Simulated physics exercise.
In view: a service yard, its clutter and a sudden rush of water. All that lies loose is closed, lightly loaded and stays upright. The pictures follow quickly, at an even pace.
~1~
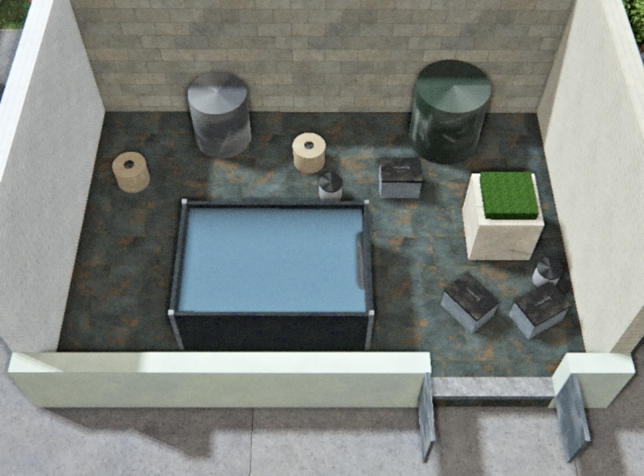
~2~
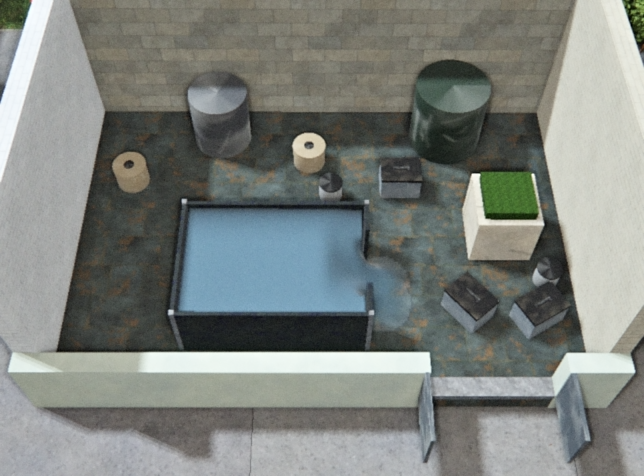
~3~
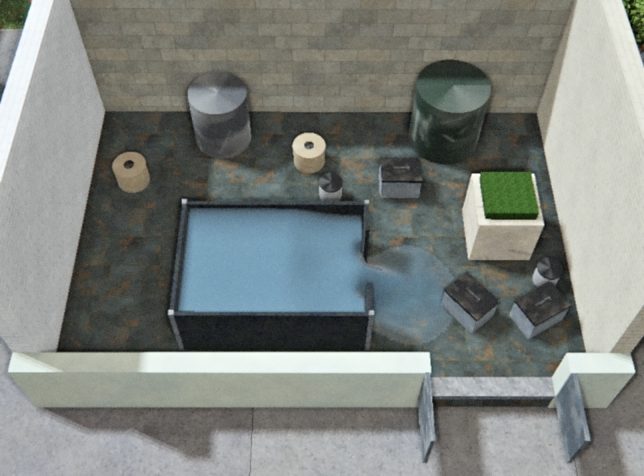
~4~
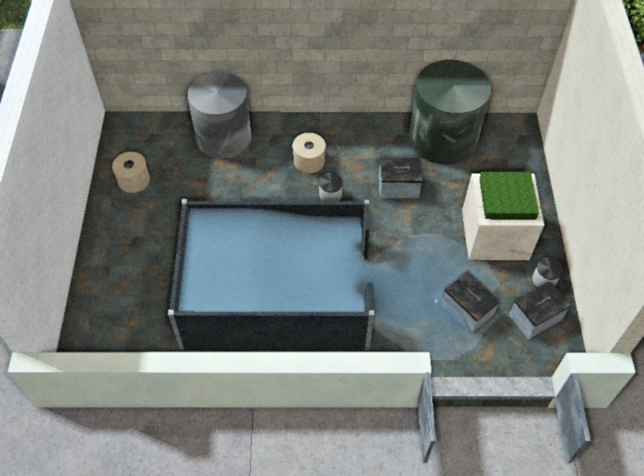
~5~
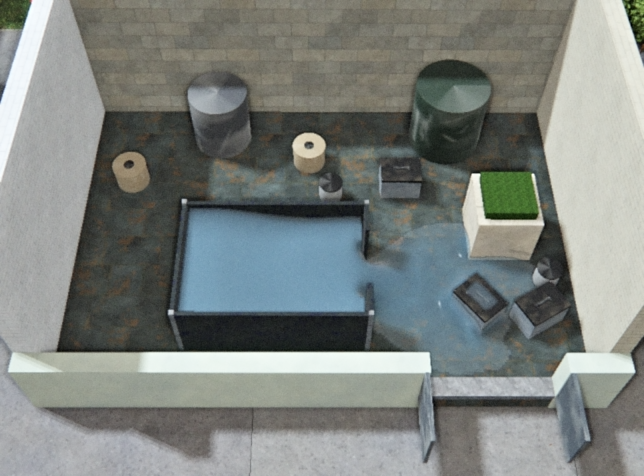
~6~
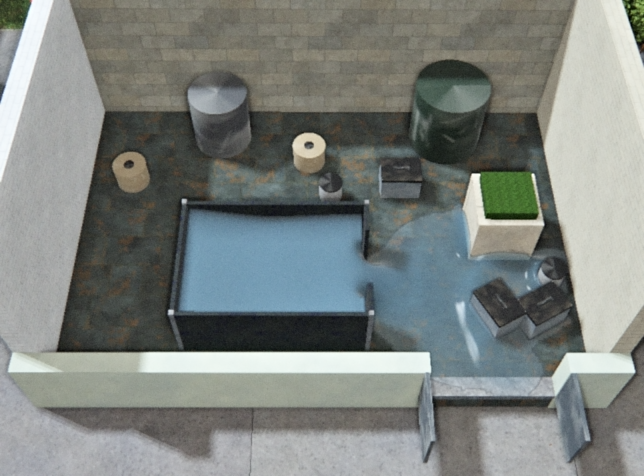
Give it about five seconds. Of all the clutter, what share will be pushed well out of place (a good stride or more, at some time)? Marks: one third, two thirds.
That comes to between one and two thirds.
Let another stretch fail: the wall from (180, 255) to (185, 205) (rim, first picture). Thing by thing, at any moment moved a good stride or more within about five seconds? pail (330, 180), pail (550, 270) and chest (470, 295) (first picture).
In that order: Short of that, under that, never so far.
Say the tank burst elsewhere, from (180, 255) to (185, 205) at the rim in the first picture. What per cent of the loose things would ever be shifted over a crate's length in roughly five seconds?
I make it 10 per cent.
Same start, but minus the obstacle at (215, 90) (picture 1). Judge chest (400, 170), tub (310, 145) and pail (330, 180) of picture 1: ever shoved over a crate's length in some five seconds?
In that order: Less than that, not that far, less than that.
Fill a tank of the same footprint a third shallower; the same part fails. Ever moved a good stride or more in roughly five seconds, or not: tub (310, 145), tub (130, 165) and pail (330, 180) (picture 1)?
One after the other: No, no, under that.
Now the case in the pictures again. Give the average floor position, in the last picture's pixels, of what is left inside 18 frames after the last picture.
Roughly at (335, 211).
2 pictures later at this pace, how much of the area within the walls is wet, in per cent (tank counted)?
About 35 per cent.
A moment on, 1 of 7 are well off their spots; 1 afloat.
Next, 3 of 7 are well off their spots; 2 afloat.
Later, 3 of 7 are well off their spots; 1 afloat.
In the end, 3 of 7 are well off their spots, and 3 have been at some point; 0 afloat.
